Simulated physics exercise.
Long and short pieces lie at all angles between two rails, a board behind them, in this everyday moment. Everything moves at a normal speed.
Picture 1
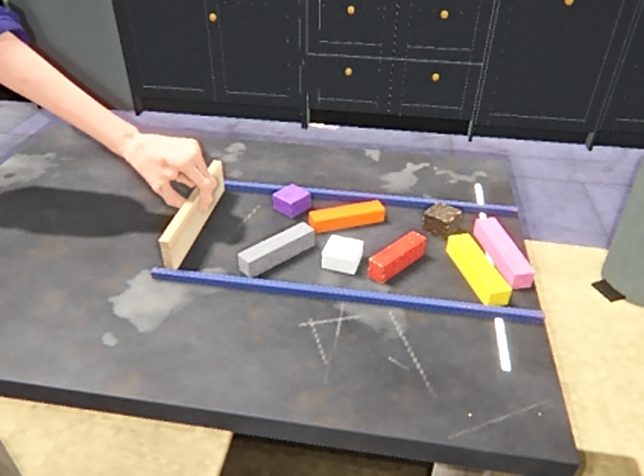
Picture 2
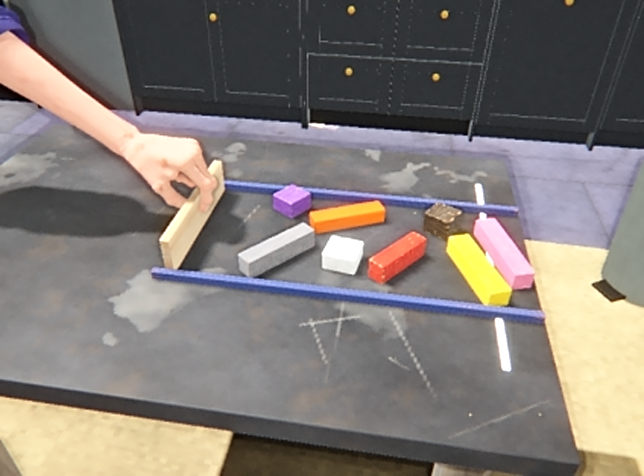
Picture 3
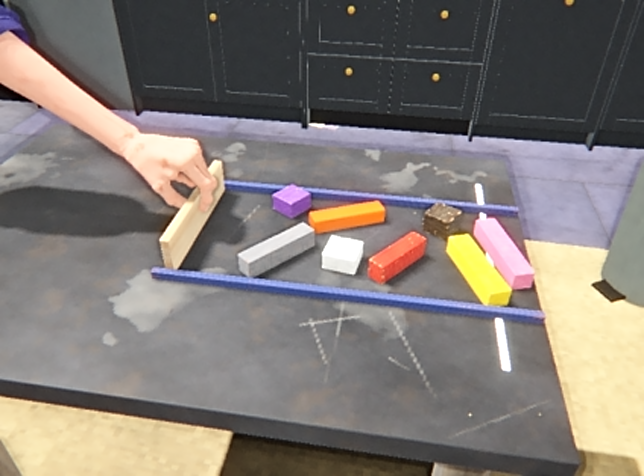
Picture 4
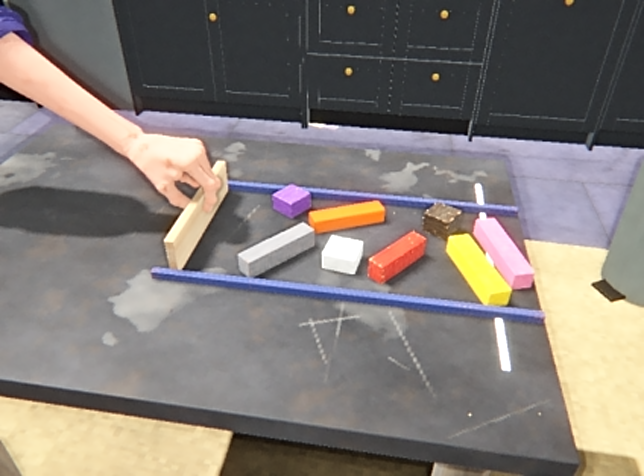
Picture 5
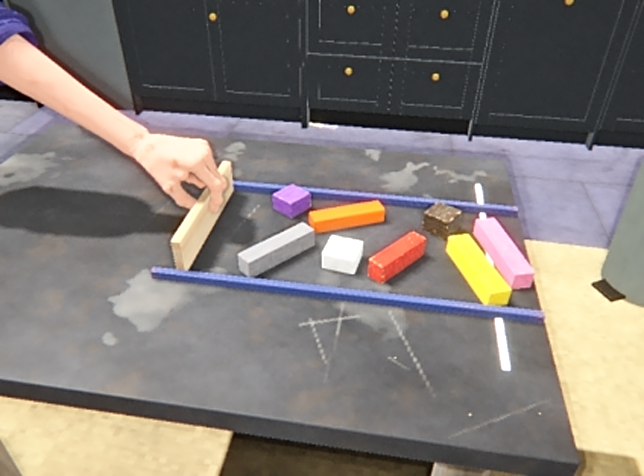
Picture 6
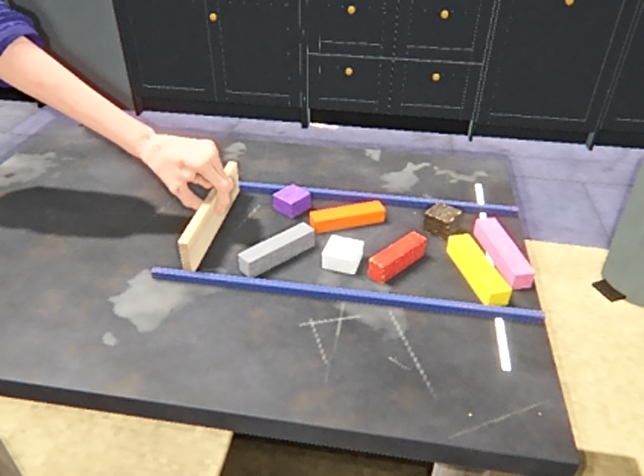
A hand reaches in from the left over a dark, scuffed tabletop, seen from above at an angle, with dark cabinets behind. It grips an upright pale wooden board between two blue rails, where purple, orange, grey, white and red pieces lie scattered, with black, yellow and pink ones at the right. The hand, still at first, slides the board slightly rightward while the pieces and camera stay still.
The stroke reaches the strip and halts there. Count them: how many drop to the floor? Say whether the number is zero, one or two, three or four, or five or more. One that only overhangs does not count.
Dropped: Three or four.
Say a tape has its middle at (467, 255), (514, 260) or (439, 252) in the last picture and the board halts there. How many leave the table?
It would be 2, 6 and 1.
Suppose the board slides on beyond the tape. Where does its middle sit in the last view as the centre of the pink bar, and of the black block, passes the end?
Estimated middle: (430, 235), and (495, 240) for the other.
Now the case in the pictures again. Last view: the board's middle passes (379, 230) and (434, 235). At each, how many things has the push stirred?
Up to then 6, and up to the other point 8.
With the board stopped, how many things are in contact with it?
Number: 3.
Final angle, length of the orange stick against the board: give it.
Roughly 50° out of line.
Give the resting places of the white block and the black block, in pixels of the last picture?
The white block at (532, 274), the black block at (528, 248).
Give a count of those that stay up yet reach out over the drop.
Answer: 3.
Soon after, none off yet; pink bar at rest near (502, 252); yellow bar at rest near (477, 269); black block at rest near (442, 221).
Then, none off yet; pink bar at rest near (502, 252); yellow bar at rest near (477, 269); black block moving near (445, 221).
Further on, none off yet; pink bar tipped well over near (551, 276); yellow bar moved a little near (533, 274); black block moved well along near (486, 241).
At rest, the number that fall off is three or four; fallen, red bar, yellow bar and pink bar.
